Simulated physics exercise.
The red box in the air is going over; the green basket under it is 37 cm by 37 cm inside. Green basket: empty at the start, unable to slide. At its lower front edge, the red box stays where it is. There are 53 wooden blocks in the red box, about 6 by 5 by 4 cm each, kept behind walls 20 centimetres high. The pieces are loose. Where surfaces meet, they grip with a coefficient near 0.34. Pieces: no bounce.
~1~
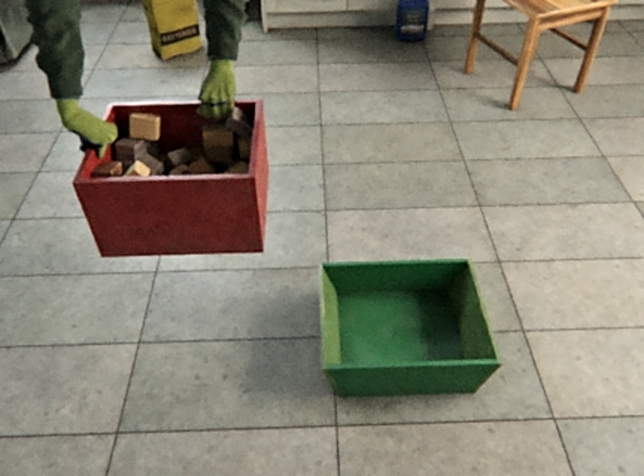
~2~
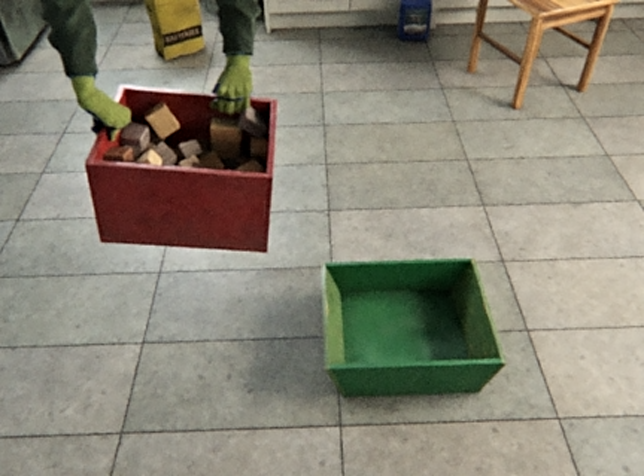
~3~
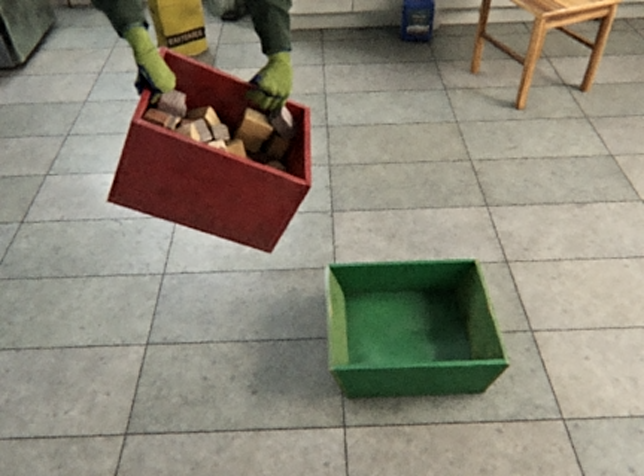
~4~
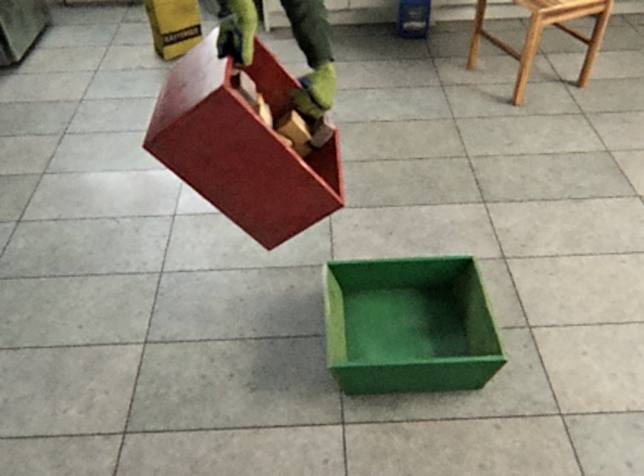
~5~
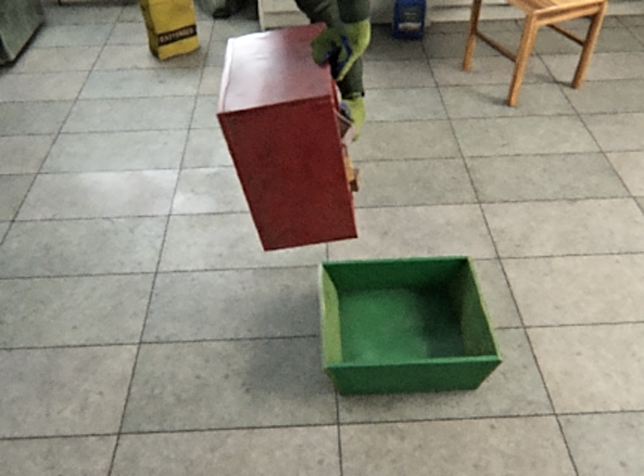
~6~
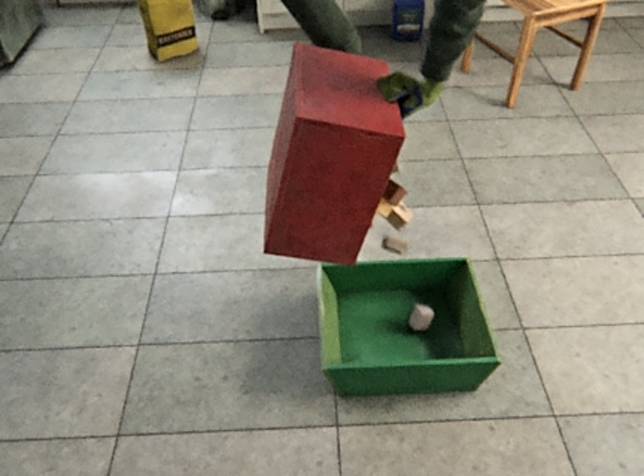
Red box of wooden blocks tilting steeply in green-gloved hands above a green box, the first few blocks dropping out.
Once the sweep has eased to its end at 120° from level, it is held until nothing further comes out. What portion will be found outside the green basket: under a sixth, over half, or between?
I'd say the amount sitting outside the green basket comes to below a sixth.
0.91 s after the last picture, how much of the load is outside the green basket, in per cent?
0 % by then.
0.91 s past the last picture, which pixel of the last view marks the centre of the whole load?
Look near pixel (408, 320).
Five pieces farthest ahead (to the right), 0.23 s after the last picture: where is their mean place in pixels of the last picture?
(436, 316).
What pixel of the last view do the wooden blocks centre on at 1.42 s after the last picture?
Centre: Approx. (412, 323).
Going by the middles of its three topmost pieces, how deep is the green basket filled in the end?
Near 13 centimetres, I'd say.
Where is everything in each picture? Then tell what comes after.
In the first picture (places track the rim corner closest to us here), red box (79, 180); green basket (326, 367); tipped 0°; all still inside.
Red box (93, 162); tipped 8°, in the second picture.
Red box (139, 121); tipped 27°, in the third picture.
Red box (228, 87); tipped 54°, in the fourth picture.
Red box (333, 98); tipped 81°, in the fifth picture.
Red box (404, 141); green basket (326, 367); tipped 105°; 7 out, the lowest block at (421, 319), in the sixth picture.
Then, 0.23 s after the last picture, tilt 117°; 37 still in the red box, 8 in the green basket and 8 in the air.
Then, 0.51 s after the last picture, tilt 120°; 10 still in the red box, 24 in the green basket and 19 in the air.
Then, 0.91 s after the last picture, tilt 120°; 52 in the green basket and 1 in the air.
Final count (1.42 s after the last picture), 53 in the green basket. Asked share, 0 of 53, 0 per cent.
